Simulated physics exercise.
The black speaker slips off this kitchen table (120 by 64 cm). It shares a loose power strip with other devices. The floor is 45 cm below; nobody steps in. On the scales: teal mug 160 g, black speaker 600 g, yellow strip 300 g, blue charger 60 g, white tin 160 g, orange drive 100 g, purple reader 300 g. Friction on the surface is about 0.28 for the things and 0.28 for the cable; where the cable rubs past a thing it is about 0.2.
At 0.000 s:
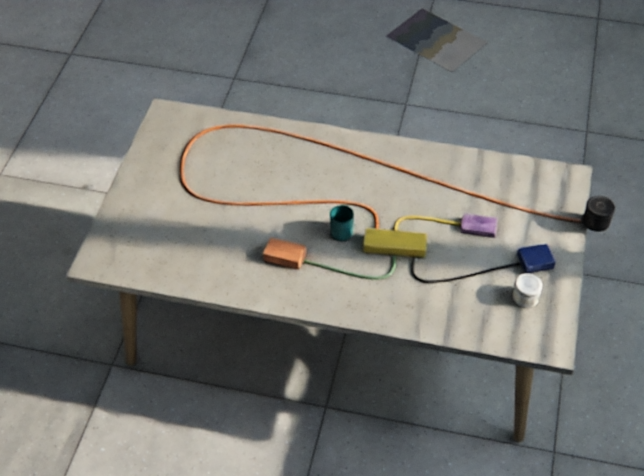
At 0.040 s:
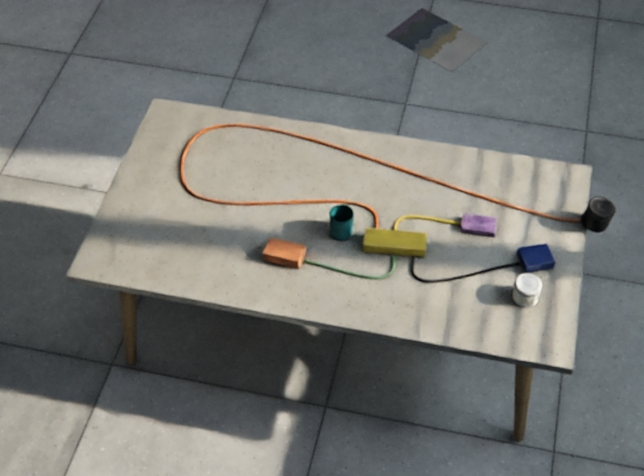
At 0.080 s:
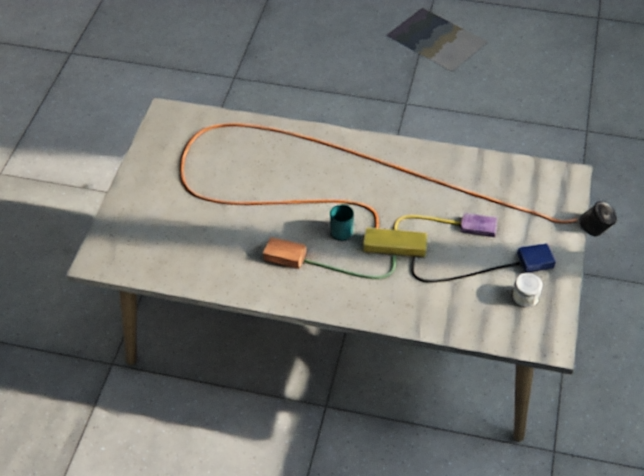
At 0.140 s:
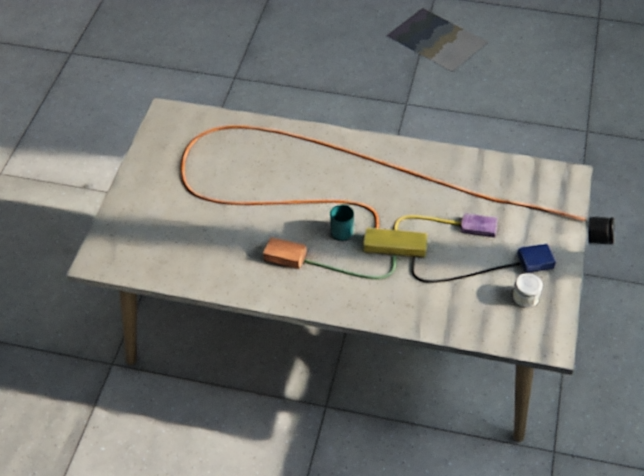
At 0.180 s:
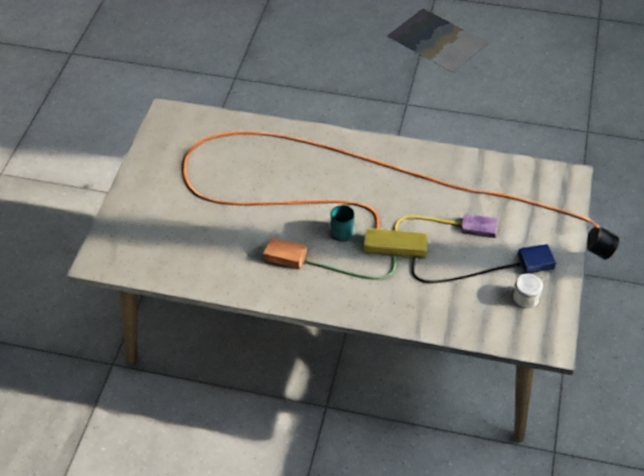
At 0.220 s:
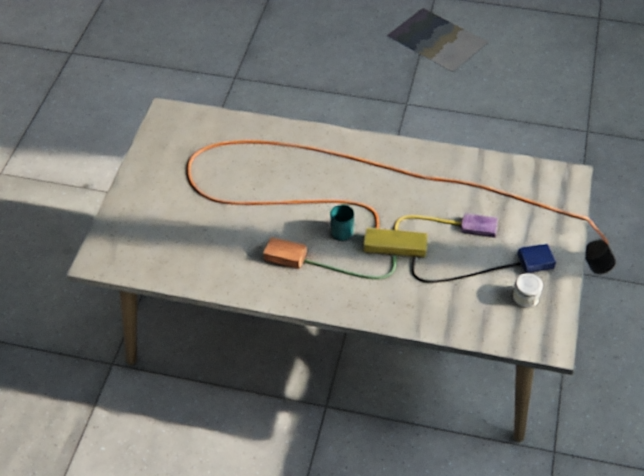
On a grey tiled floor, a pale rectangular table with wooden legs stands in patches of sunlight, seen from above at an angle by a still camera. A yellow strip sits right of centre, cabled to an orange box, a purple box and a blue box, with a teal mug and white tin nearby. At the right edge, a black cylinder tilts over and drops slightly below the tabletop's edge, drawing its looped orange cable gently rightward.
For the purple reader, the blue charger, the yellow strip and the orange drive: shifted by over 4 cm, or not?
In order: The purple reader keeps its place; the blue charger hardly stirs; the yellow strip stays put; the orange drive stays put.
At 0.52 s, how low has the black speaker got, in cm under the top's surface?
Some 40 cm.
At 0.5 s, the strip's end of the orange cable at (376, 234); black speaker over the edge.
At 0.8 s, the strip's end of the orange cable at (376, 234); black speaker over the edge.
At 1.1 s, the strip's end of the orange cable at (376, 234); black speaker over the edge.
At 1.4 s, the strip's end of the orange cable at (376, 234); black speaker over the edge.
At 2.6 s, the strip's end of the orange cable at (376, 234); purple reader 0 cm off its start at (480, 223), blue charger 0 cm off its start at (538, 255), orange drive 0 cm off its start at (285, 249), yellow strip 0 cm off its start at (396, 238).
